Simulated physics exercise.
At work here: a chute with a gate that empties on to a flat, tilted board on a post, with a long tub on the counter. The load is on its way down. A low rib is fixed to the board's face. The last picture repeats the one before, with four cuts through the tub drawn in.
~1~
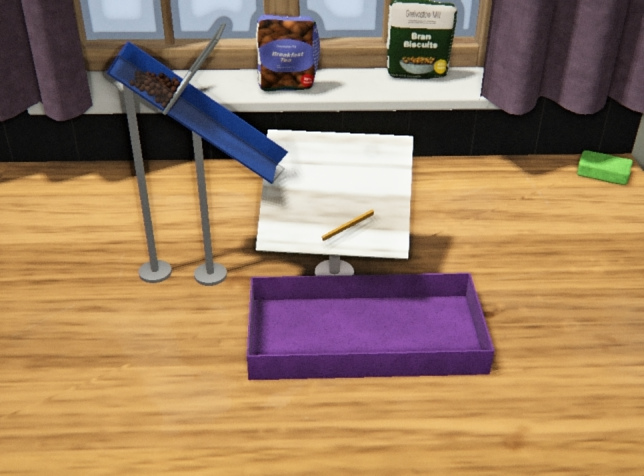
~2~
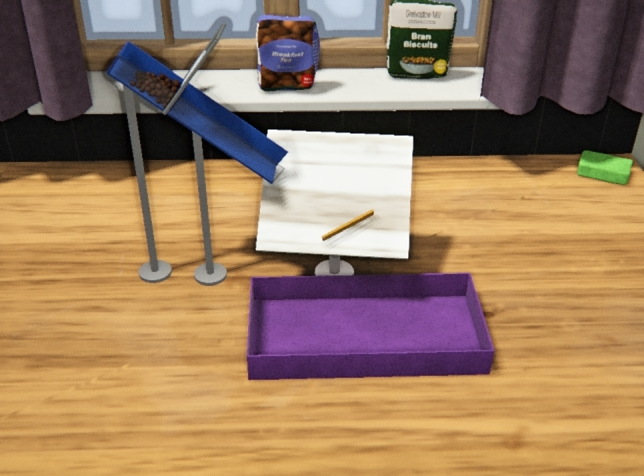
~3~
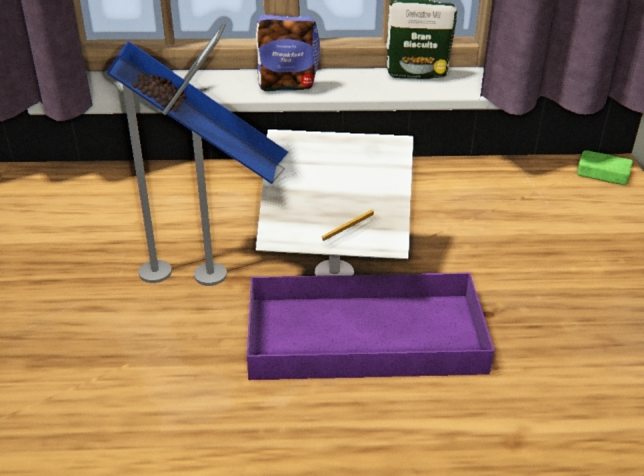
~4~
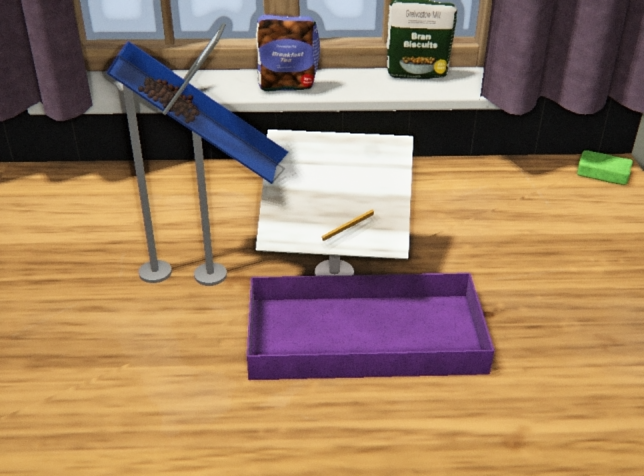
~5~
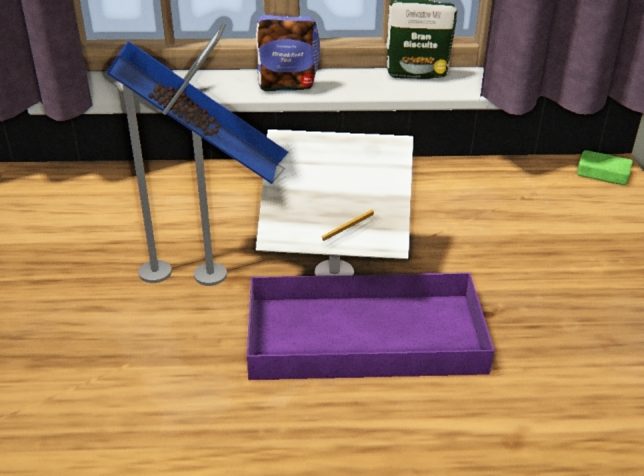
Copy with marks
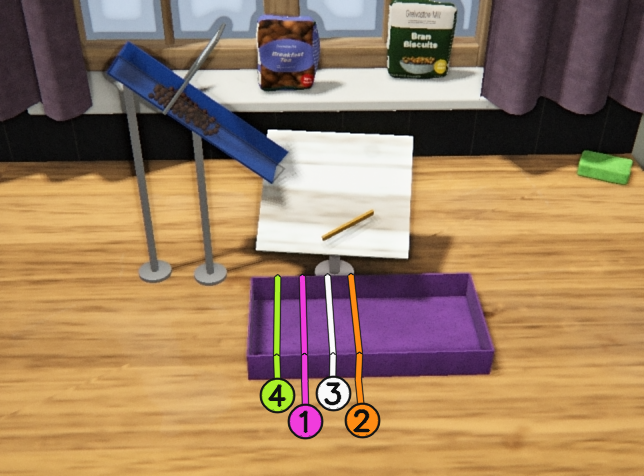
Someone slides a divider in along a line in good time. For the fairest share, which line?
1.
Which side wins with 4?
The right side.
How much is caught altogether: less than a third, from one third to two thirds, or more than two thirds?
More than two thirds.
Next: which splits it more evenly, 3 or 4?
Line 3.
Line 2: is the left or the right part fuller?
Left.
On the marked copy, line 1 crosses the front rim at (304, 355); line 2 crosses the front rim at (359, 353); line 3 crosses the front rim at (332, 354); line 4 crosses the front rim at (276, 355).
Choosing 1, of what is caught, about a third on the left of the divider, about two thirds on the right.
Choosing 2, of what is caught, nearly all on the left of the divider, a small part on the right.
Choosing 3, of what is caught, most on the left of the divider, a small part on the right.
Choosing 4, of what is caught, none on the left of the divider, all on the right.
